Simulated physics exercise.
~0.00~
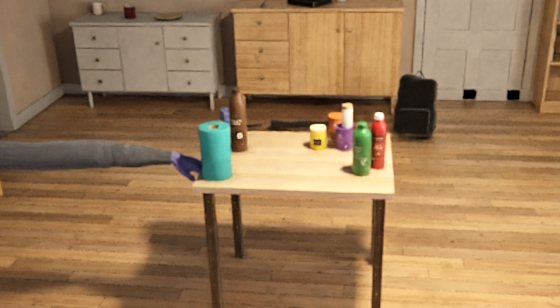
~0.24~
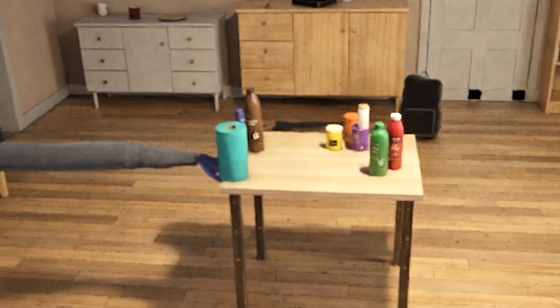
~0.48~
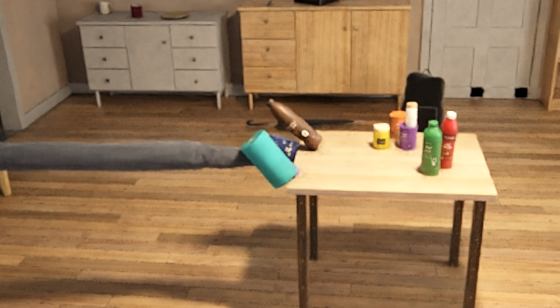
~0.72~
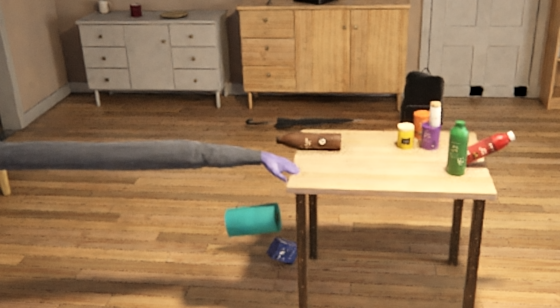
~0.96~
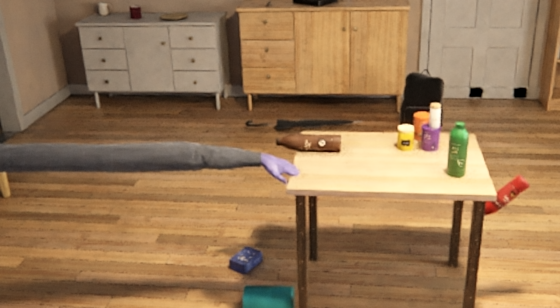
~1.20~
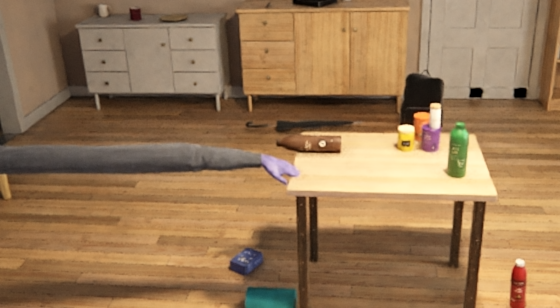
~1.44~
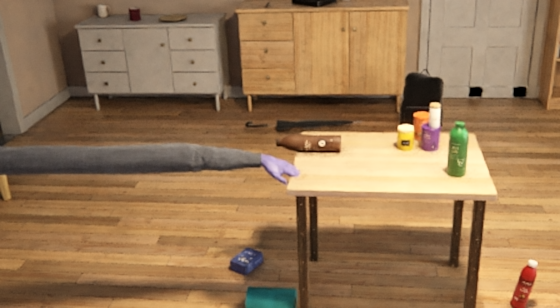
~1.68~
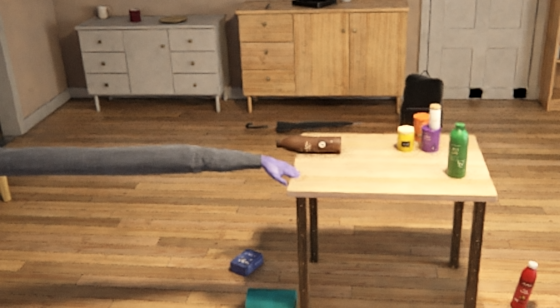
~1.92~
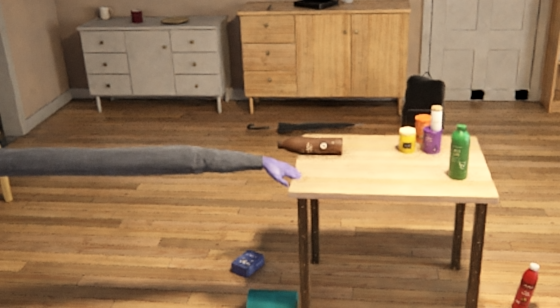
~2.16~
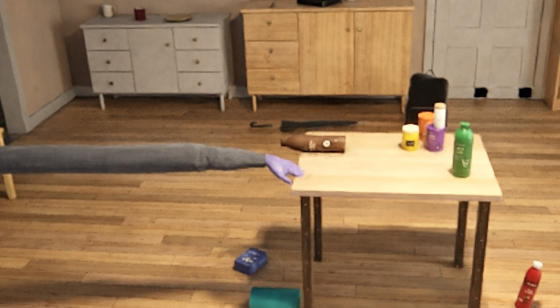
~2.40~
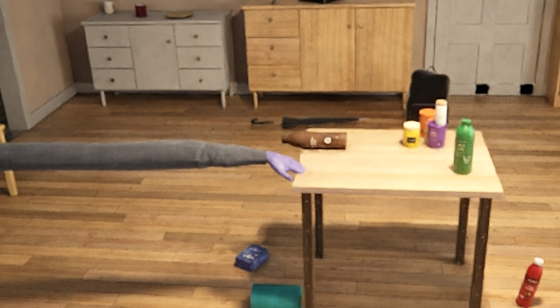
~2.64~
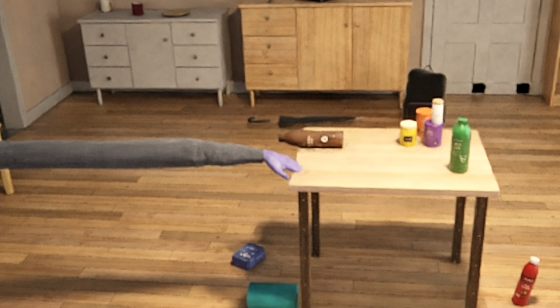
A small wooden table crowded with bottles and jars was shoved right by a gloved hand, tipping the brown bottle over on top, while the turquoise roll, blue packet and then the red bottle dropped to the floor, the red one landing upright.
